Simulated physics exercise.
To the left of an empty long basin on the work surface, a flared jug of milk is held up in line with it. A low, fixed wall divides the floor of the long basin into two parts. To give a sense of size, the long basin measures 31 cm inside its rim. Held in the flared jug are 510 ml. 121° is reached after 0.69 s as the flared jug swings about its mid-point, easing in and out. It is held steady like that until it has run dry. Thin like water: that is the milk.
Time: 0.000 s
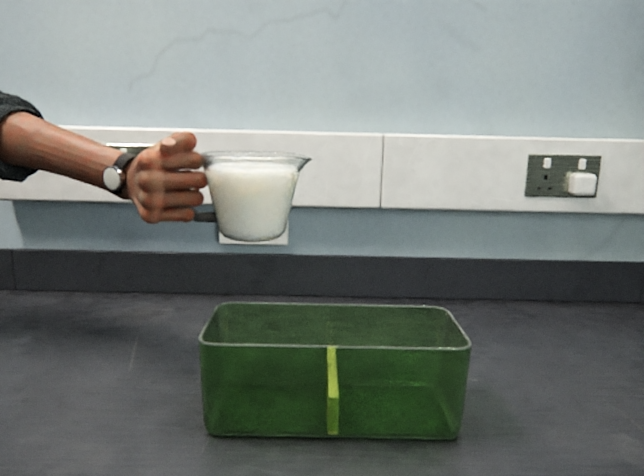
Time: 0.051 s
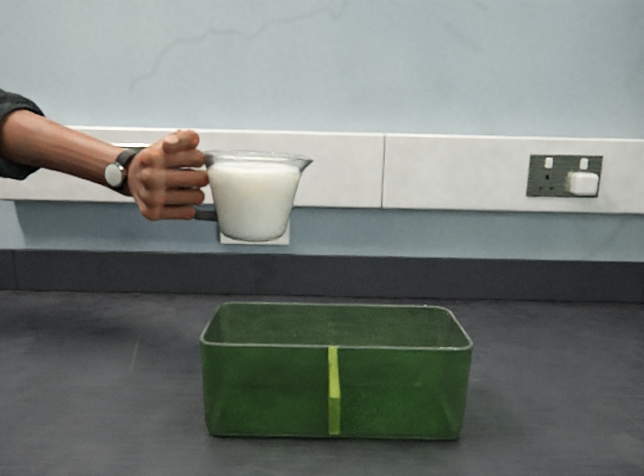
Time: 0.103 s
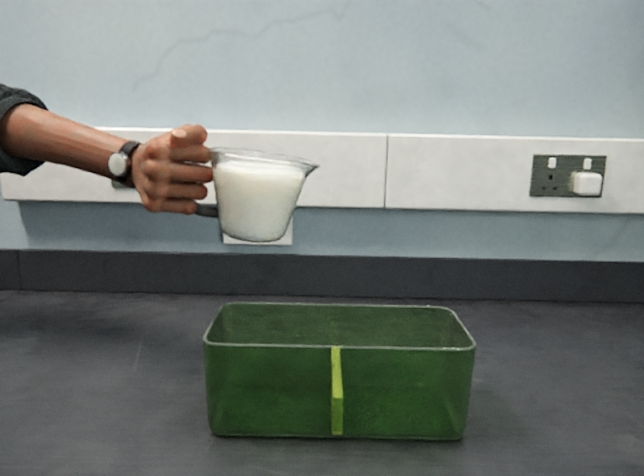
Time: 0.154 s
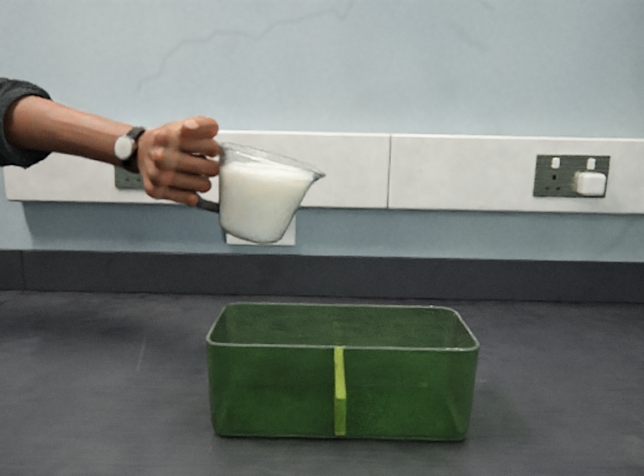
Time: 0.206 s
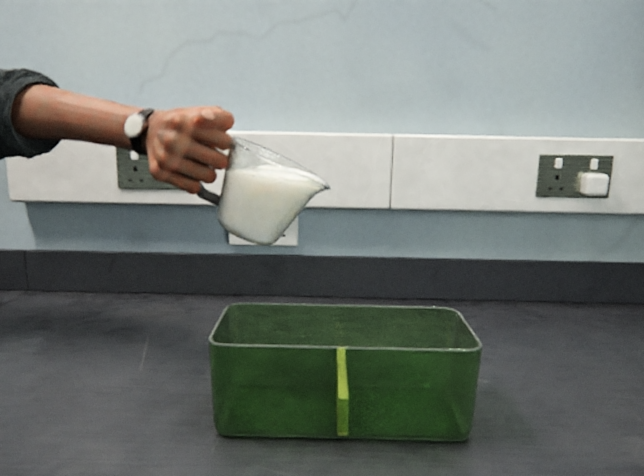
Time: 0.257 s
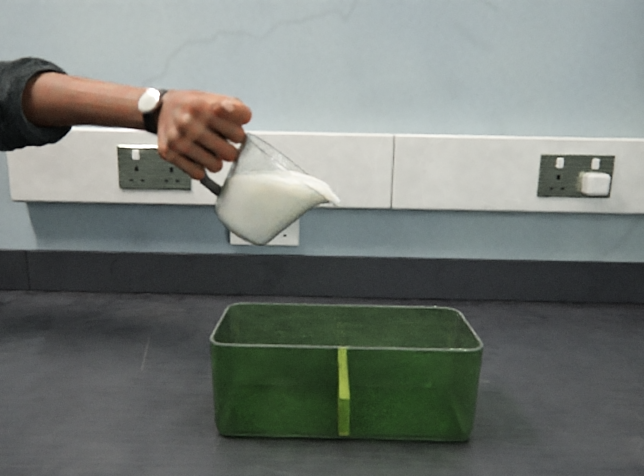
A dark grey work surface against a pale blue wall with a white socket strip is seen from the front, slightly above. A hand with a wristwatch and dark sleeve reaches in from the left, holding a clear jug of white milk above an empty green basin with a yellow-green divider. The hand tilts the jug steadily rightward, milk reaching its spout, while the camera drifts slightly left.
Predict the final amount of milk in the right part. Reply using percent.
The right part ends with roughly 62 per cent.
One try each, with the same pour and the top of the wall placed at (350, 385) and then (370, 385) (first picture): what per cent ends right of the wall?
Respectively 45 and 25 %.
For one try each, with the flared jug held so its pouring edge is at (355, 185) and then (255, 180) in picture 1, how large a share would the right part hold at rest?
Try 1: 90 %; try 2: 5 %.
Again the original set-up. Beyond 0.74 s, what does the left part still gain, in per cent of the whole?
That works out to roughly 2 per cent of the whole.
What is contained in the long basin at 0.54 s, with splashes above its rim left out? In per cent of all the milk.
Some 42 per cent.
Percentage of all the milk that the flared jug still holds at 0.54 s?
Close to 24 percent of the liquid remains at that time.
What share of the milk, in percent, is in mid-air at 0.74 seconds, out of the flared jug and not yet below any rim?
Around 5 per cent of the liquid is in flight.
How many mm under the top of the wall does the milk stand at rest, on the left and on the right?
Left about 40 mm, while the right is about 32 mm.
Then, 0.54 s in, the tilt is 107° and 23 per cent is still to pour, 1 is left of the wall and 41 right of it.
Then, 0.74 s in, the tilt is 121° and 0 per cent is still to pour, 33 is left of the wall and 62 right of it.
Then, 0.96 s in, the tilt is 121° and 0 per cent is still to pour, 35 is left of the wall and 62 right of it.
Then, 1.19 s in, the tilt is 121° and 0 per cent is still to pour, 36 is left of the wall and 62 right of it.
Finally, 36 per cent lies left of the wall, 62 right of it and 3 outside.
